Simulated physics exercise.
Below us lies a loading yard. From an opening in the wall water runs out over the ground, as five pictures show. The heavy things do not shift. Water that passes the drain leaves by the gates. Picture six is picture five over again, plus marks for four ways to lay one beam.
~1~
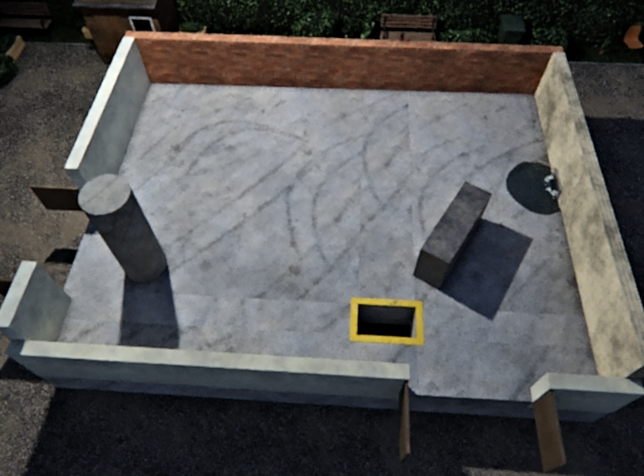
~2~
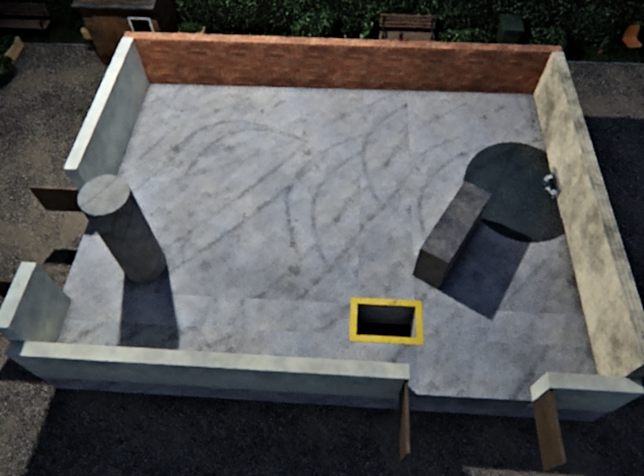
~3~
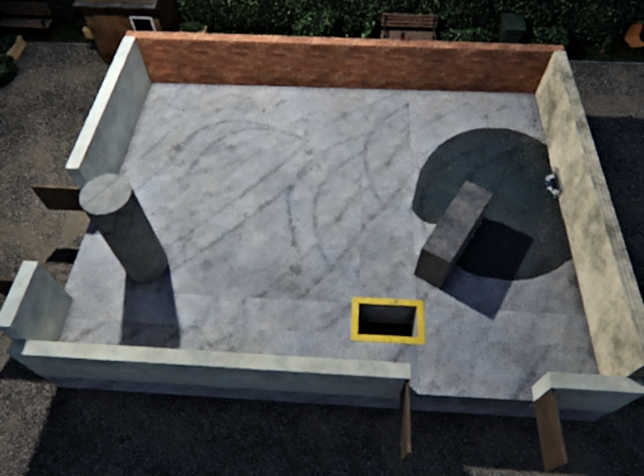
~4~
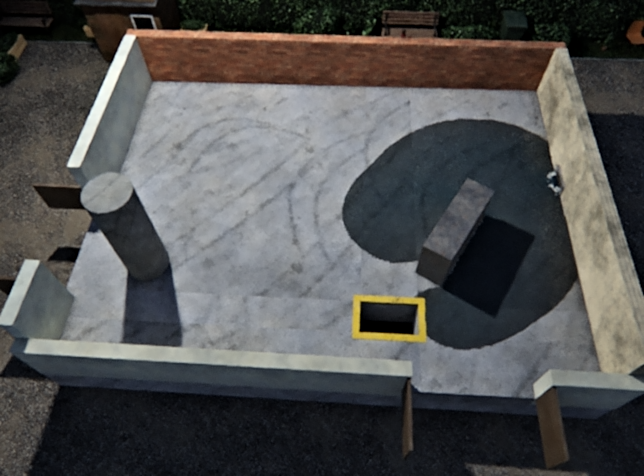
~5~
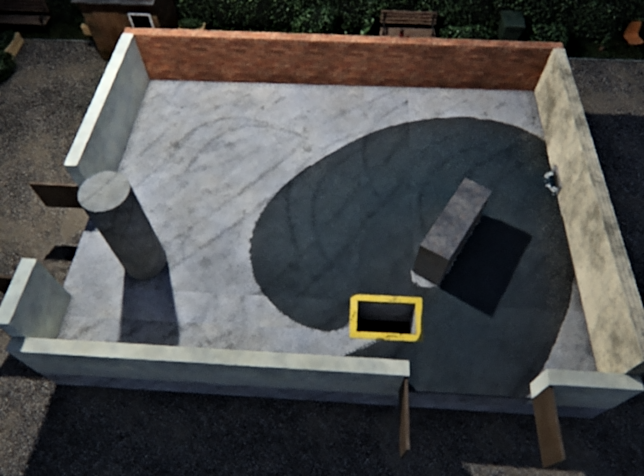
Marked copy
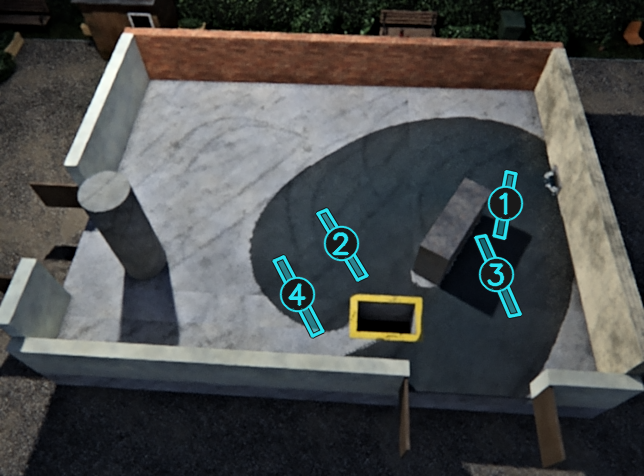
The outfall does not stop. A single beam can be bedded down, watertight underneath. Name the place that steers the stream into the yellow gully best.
The answer is position 2.
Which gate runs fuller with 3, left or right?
The left gate.
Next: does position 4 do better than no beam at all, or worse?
Position 4 is better.
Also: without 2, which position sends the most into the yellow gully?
4.
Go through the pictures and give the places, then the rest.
Outfall at (557, 184); yellow gully at (386, 321); open gate at (89, 253); open gate at (466, 384); front seen at (514, 189), 2 % of the ground wet; yellow gully still dry, in the first picture.
Front seen at (489, 223), 6 % of the ground wet; yellow gully still dry, in the second picture.
Front seen at (420, 208), 13 % of the ground wet; yellow gully still dry, in the third picture.
Front seen at (348, 212), 24 % of the ground wet; yellow gully still dry, in the fourth picture.
Front seen at (263, 276), 39 % of the ground wet; yellow gully taking water, in the fifth picture.
On the marked copy, 1 from (499, 237) to (511, 172); 2 from (322, 211) to (362, 277); 3 from (480, 236) to (514, 315); 4 from (279, 258) to (317, 333).
With 1, about 12 % of the stream goes into the yellow gully, about 82 % out by the gates.
With 2, about 38 % of the stream goes into the yellow gully, about 58 % out by the gates.
With 3, about 10 % of the stream goes into the yellow gully, about 87 % out by the gates.
With 4, about 25 % of the stream goes into the yellow gully, about 71 % out by the gates.
